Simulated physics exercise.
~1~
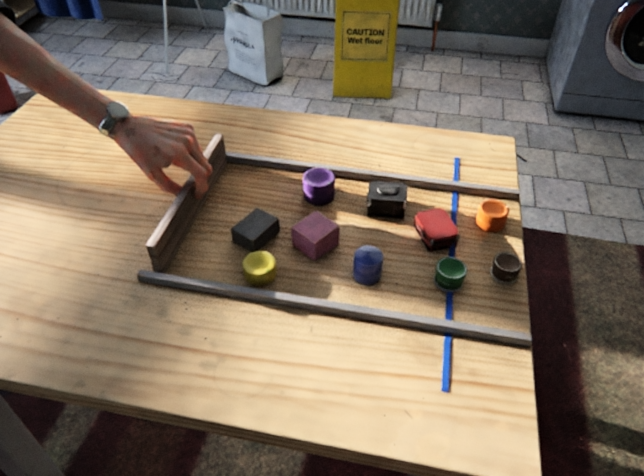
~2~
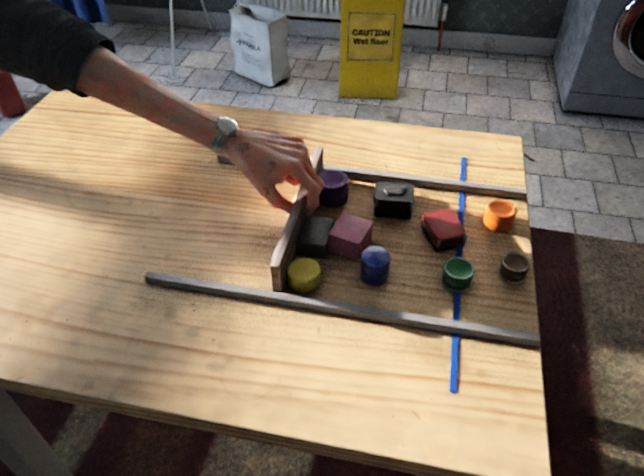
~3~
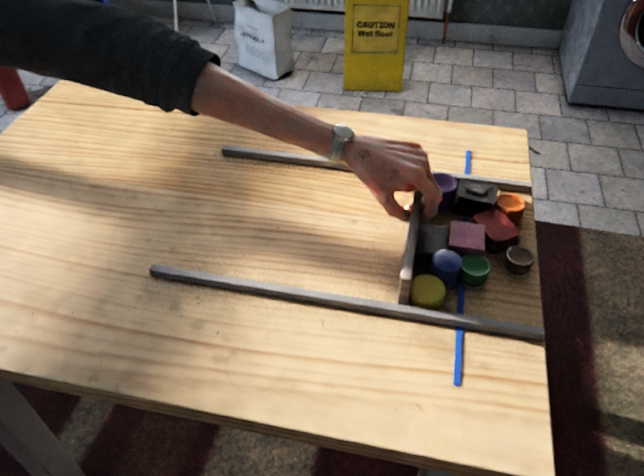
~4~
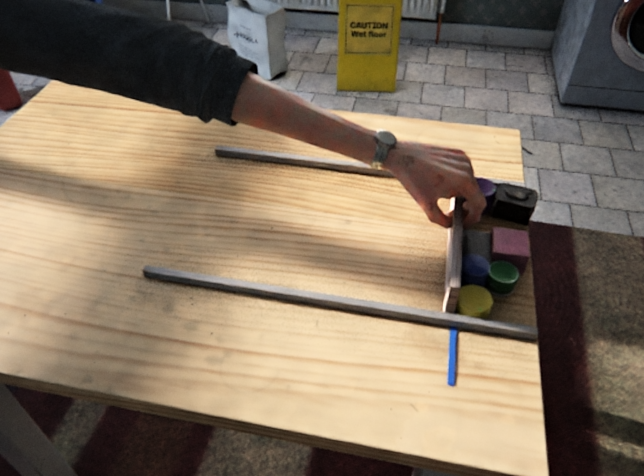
To begin with, a hand holds a wooden board upright across a channel between two dark rails on a wooden table, with colourful blocks, cups and lids scattered to its right. The hand slides the board rightward, and it reaches the grey block, the purple pieces and the yellow one. The objects bunch together and are swept toward the blue tape, the red case moving along too. The board carries on to the tape at the table's right end. Finally, the red case, orange lid and brown pot are gone over the edge, while the rest stay crowded against the board.
